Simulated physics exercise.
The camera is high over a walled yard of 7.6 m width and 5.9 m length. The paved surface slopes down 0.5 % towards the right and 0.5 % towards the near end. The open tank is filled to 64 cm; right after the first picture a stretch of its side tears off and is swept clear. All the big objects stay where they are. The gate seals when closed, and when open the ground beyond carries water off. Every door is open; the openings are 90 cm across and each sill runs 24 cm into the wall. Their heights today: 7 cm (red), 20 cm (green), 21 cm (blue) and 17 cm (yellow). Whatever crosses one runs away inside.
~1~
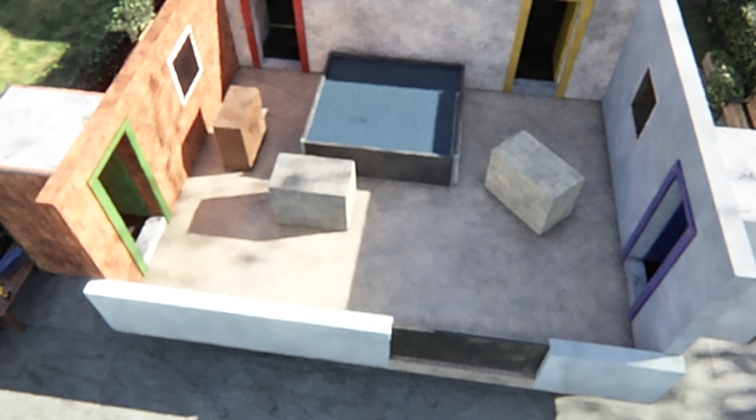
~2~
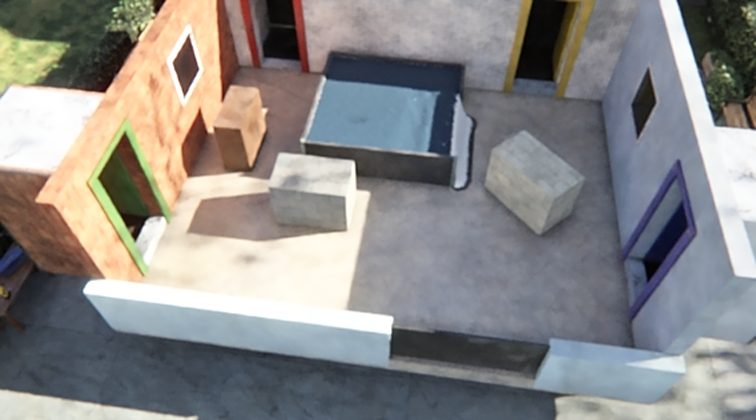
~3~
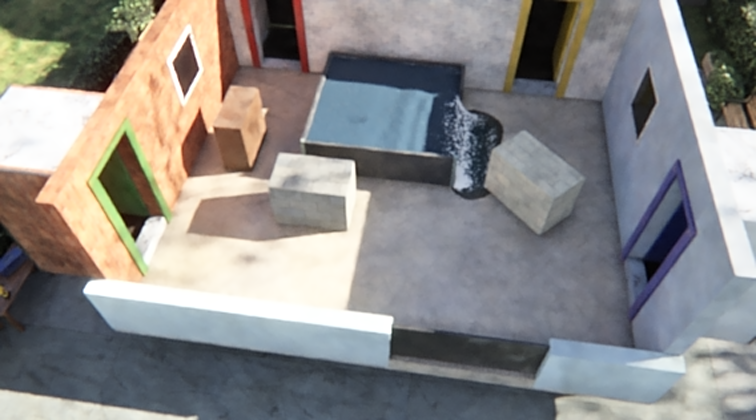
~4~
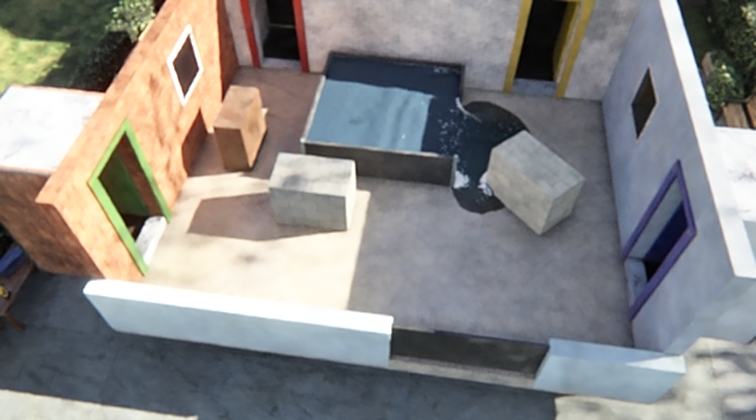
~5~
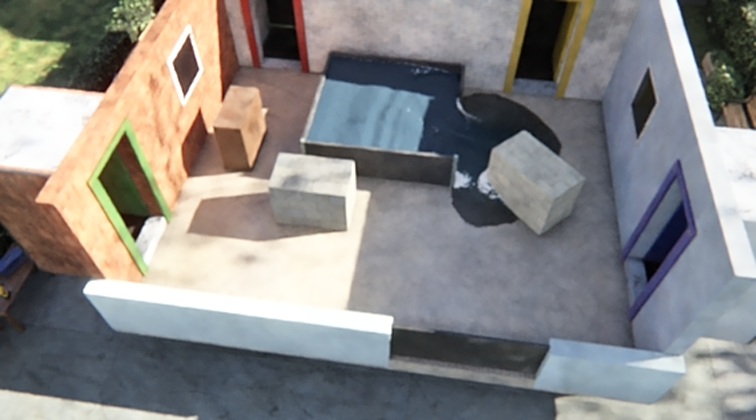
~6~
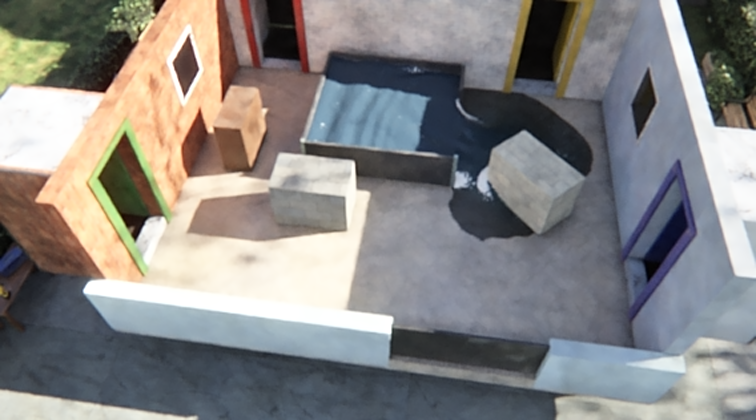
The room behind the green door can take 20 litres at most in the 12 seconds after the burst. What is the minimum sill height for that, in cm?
At least 13 cm or so.
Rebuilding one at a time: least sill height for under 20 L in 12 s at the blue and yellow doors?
About 14.5 cm at blue and 26 cm at yellow.
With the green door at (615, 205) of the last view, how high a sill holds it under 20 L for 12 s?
Roughly 17 cm.
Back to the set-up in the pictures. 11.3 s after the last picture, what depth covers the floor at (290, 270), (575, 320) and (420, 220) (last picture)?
In that order: 13, 13 and 4 cm.
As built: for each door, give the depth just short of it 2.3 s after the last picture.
Depths in cm: Red 0, green 0, blue 6, yellow 28.
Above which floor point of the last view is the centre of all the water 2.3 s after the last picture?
Around (472, 157).
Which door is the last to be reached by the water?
The green one.
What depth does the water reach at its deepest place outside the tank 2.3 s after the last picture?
Roughly 41 cm.
Then, 0.7 s after the last picture water covers 25 % of the floor, deepest (56 cm) near (491, 180); it has not reached the green door.
Then, 2.3 s after the last picture water covers 50 % of the floor, deepest (41 cm) near (583, 103); it has not reached the green door.
Then, 11.3 s after the last picture water covers 100 % of the floor, deepest (16 cm) near (290, 287); 13 cm at the green door, 0 litres in over its 20 cm sill.
At the green door as built, the water peaked near 18 cm, 7.3 s after the last picture.
Run again over the same 12 s with other heights there, 50 litres in over 10.5 cm, 10 litres over 14 cm. The limit of 20 litres is kept from about 13 cm up.
